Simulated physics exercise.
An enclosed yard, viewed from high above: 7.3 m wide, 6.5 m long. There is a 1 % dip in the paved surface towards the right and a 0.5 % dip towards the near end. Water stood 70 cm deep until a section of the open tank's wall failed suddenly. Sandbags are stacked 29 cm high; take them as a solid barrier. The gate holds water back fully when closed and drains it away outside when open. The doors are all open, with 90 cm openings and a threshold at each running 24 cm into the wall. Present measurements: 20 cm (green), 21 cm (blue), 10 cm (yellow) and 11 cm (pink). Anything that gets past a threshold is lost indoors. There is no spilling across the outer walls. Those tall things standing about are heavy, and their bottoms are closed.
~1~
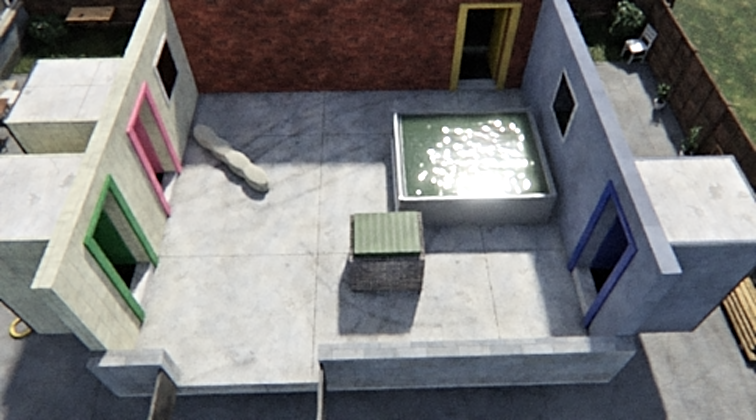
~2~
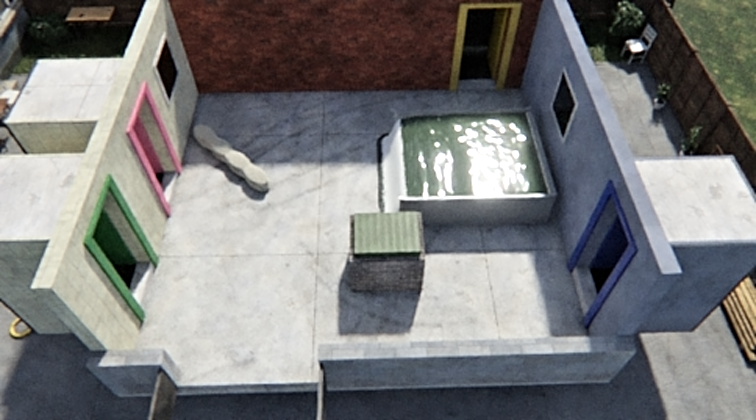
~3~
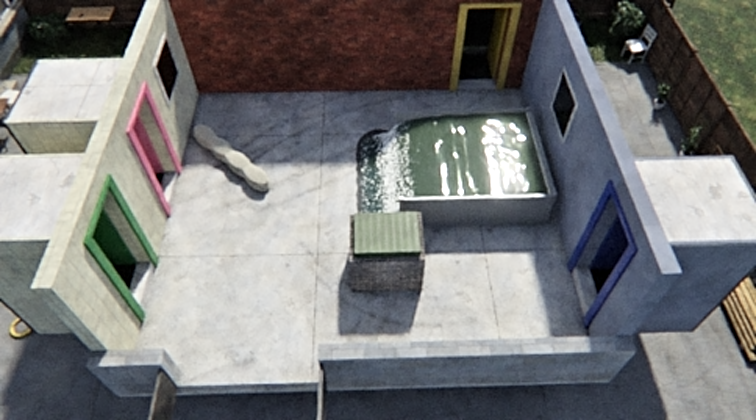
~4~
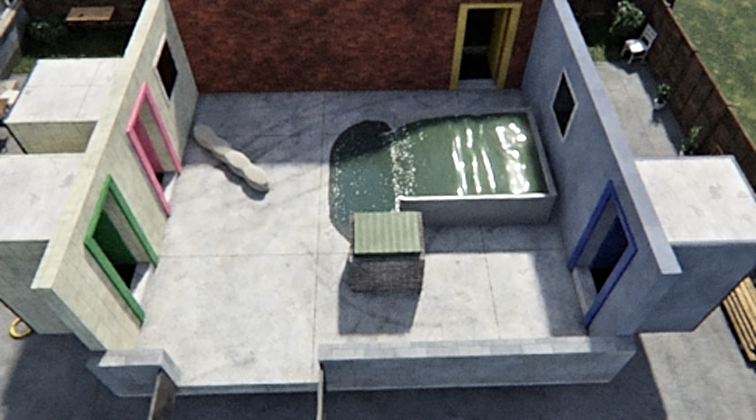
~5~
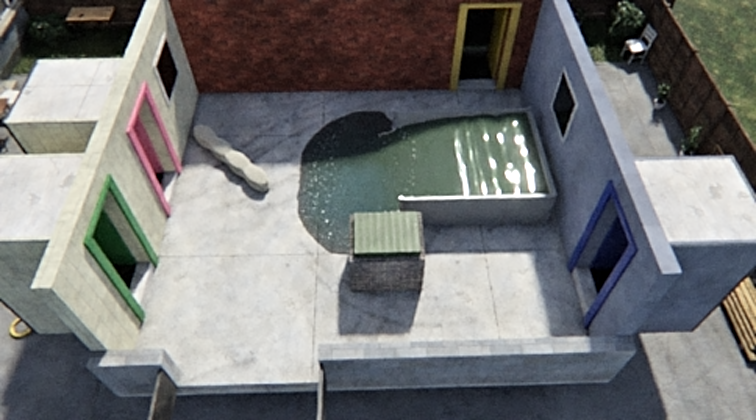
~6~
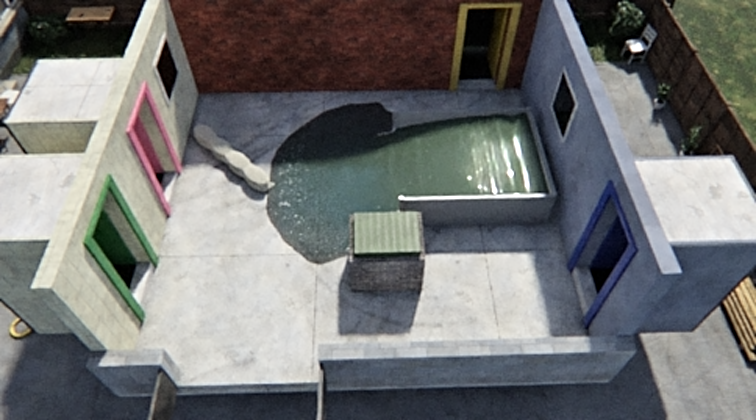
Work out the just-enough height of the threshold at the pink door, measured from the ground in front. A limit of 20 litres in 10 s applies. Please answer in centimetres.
It works out at roughly 16 cm.
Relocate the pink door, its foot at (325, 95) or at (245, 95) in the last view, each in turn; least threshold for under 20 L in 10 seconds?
In turn: Roughly 11.0 cm, roughly 30 cm.
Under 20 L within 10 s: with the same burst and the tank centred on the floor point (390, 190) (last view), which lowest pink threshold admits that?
That setup calls for roughly 22 cm.
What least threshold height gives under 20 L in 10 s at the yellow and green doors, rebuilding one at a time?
You'd want about 13.0 centimetres at yellow and about 21 centimetres at green.
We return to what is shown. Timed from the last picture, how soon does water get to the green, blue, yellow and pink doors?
Green 1.1 seconds, blue 6.5 seconds, yellow 4.5 seconds, pink 0.6 seconds.
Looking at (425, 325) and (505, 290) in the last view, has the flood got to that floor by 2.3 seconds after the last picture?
First untouched, then untouched.
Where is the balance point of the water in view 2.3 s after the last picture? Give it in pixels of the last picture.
I'd say around (315, 180).
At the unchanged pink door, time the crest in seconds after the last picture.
It peaks around 3.5 s.
Then, 0.7 s after the last picture water covers 40 % of the floor, deepest (34 cm) near (268, 190); 6 cm at the pink door, 0 litres in over its 11 cm threshold.
Then, 2.3 s after the last picture water covers 55 % of the floor, deepest (45 cm) near (133, 360); 14 cm at the pink door, 10 litres in over its 11 cm threshold.
Then, 9.3 s after the last picture water covers 95 % of the floor, deepest (16 cm) near (524, 116); 5 cm at the pink door, 52 litres in over its 11 cm threshold.
At the pink door as built, the water peaked near 22 cm, 3.5 s after the last picture.
Run again over the same 10 s with other heights there, 30 litres in over 14 cm, 10 litres over 18.5 cm. The limit of 20 litres is kept from about 16 cm up.
